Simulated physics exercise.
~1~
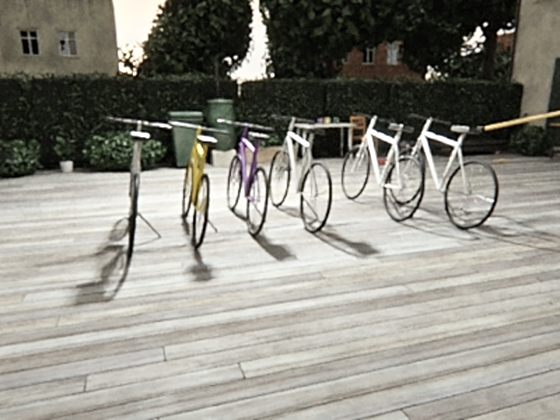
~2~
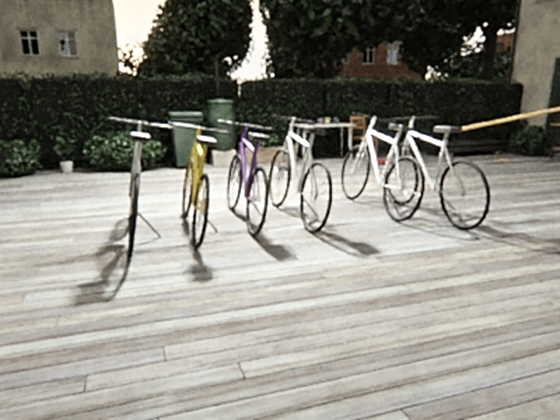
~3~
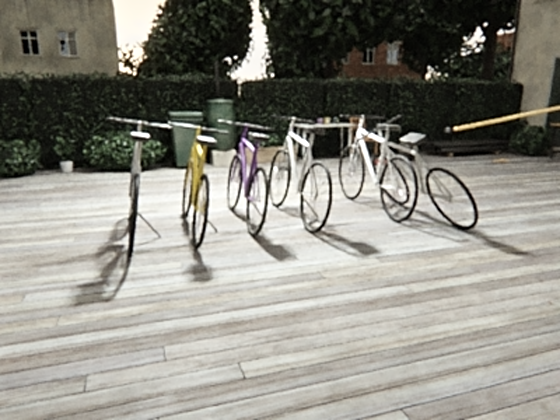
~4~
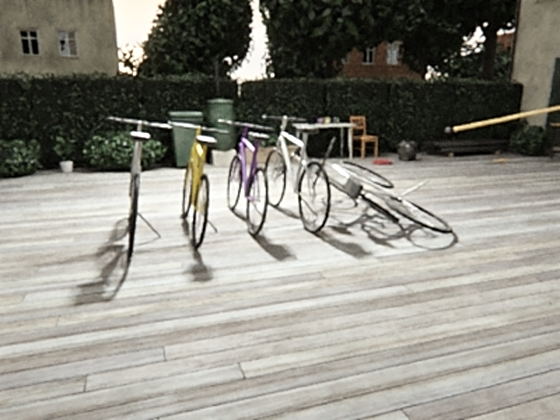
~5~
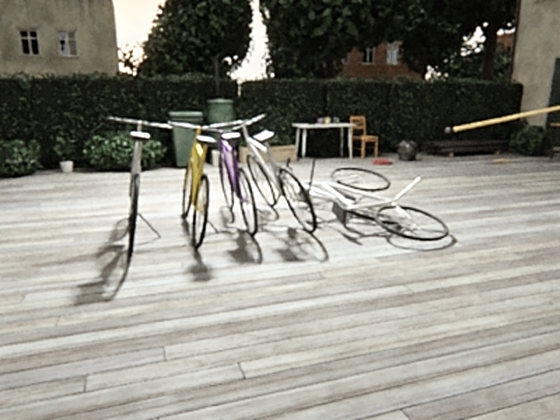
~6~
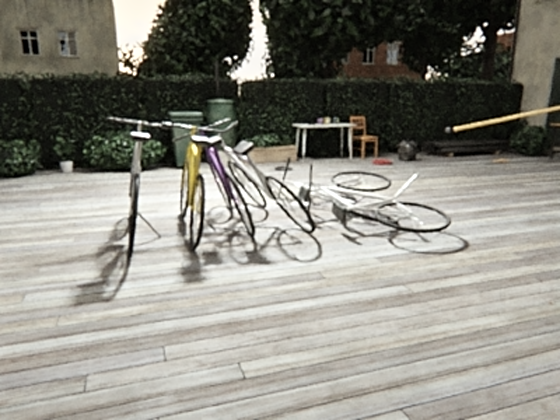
Six bicycles stand in a row on a pale plank deck, seen from a fixed, slightly raised view, with a yellow one and a purple one left of three white ones and another bicycle at the far left. Behind them are a dark hedge, green bins and a small table. A yellowish pole at the right pushes the rightmost white bicycle leftward, then stops. That bicycle tips into its white neighbour, and both topple onto the deck. The next white one tilts over against the purple bicycle, which ends leaning toward the yellow one, while the yellow and far left bicycles stay upright.
